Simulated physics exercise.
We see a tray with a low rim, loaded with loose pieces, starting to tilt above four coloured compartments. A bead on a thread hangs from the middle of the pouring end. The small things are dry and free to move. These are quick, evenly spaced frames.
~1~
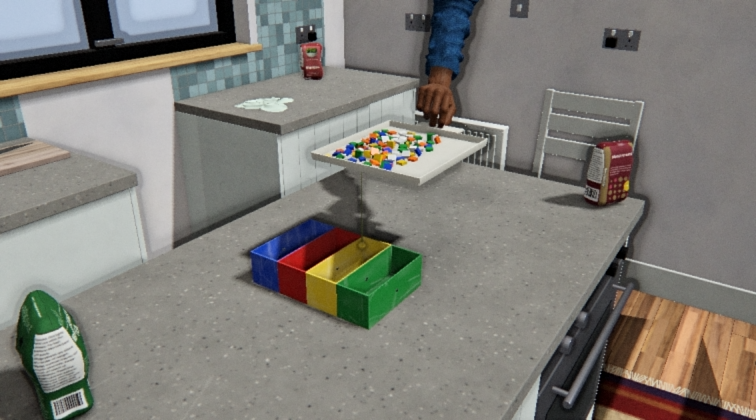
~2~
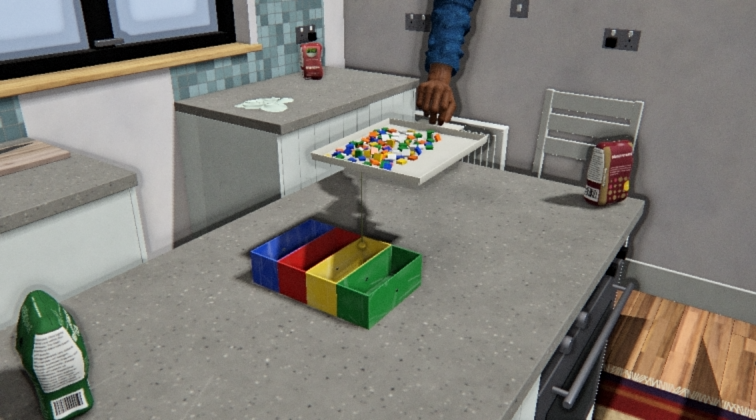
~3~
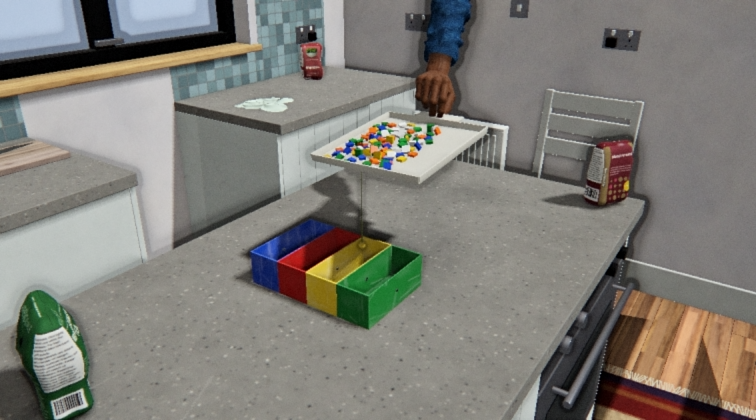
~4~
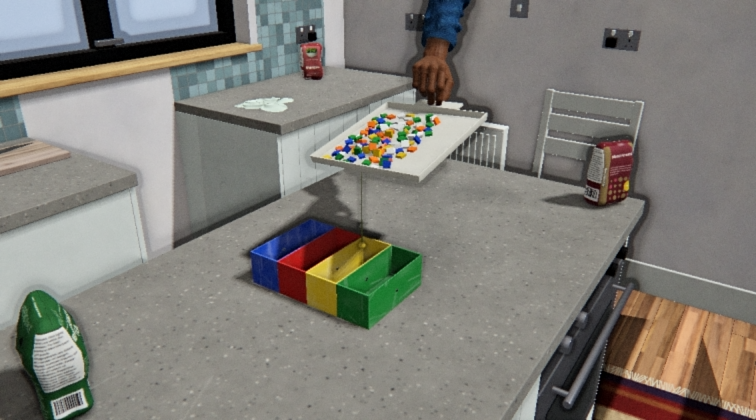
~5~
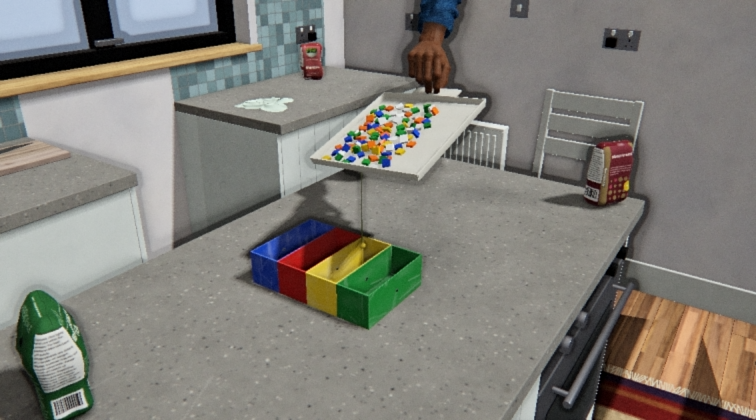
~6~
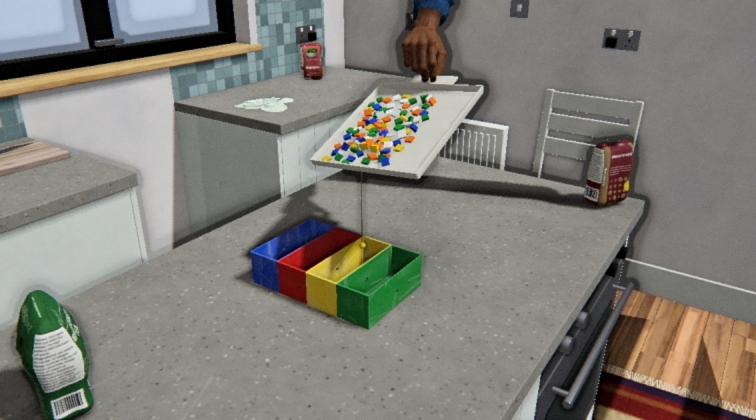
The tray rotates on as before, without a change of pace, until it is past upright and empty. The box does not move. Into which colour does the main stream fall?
It favours the red compartment.
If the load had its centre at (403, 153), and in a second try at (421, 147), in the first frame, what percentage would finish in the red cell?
Near 30 % and 30 %.
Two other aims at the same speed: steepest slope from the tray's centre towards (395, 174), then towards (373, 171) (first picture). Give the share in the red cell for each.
Near 0 % and 30 %.
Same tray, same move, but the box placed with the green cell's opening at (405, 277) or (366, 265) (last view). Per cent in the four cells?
About 90 and 100 per cent.
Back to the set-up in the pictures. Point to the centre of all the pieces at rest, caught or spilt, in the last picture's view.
Close to (312, 281).
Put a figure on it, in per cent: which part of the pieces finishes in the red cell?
About 50 per cent.
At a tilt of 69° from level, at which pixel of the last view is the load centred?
Roughly at (340, 149).
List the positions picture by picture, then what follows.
Corners of the pouring end (312, 152) and (419, 177), level; middle of the load (382, 145), mosaic tiles; bead on its thread (362, 245); blue cell (265, 269); red cell (292, 280); yellow cell (322, 291); green cell (353, 303), in the first frame.
Corners of the pouring end (312, 152) and (419, 177), level; middle of the load (382, 144), in the second frame.
Corners of the pouring end (312, 153) and (419, 176), tipped barely, lowest at the left corner; middle of the load (382, 141), in the third frame.
Corners of the pouring end (312, 155) and (418, 175), tipped a little, lowest at the left corner; middle of the load (381, 136), in the fourth frame.
Corners of the pouring end (311, 157) and (417, 174), tipped clearly, lowest at the left corner; middle of the load (380, 131), in the fifth frame.
Corners of the pouring end (311, 159) and (416, 172), tipped clearly, lowest at the left corner; middle of the load (378, 126); blue cell (265, 269); red cell (292, 280); yellow cell (322, 291); green cell (353, 303), in the sixth frame.
Just after the last frame, tray tipped steeply; almost all on the tray; about a tenth falling or outside the box.
A moment on, tray tipped past a quarter turn; roughly a quarter on the tray; roughly a quarter in the red cell; about a tenth in the blue cell; about a tenth in the yellow cell; roughly a third falling or outside the box.
Further on, tray tipped past a quarter turn; roughly half in the red cell; roughly a quarter in the yellow cell; roughly a quarter in the blue cell; just a few in the green cell; just a few falling or outside the box.
When it is over, tray tipped past a quarter turn; roughly half in the red cell; roughly a quarter in the yellow cell; roughly a quarter in the blue cell; just a few in the green cell; just a few outside the box.
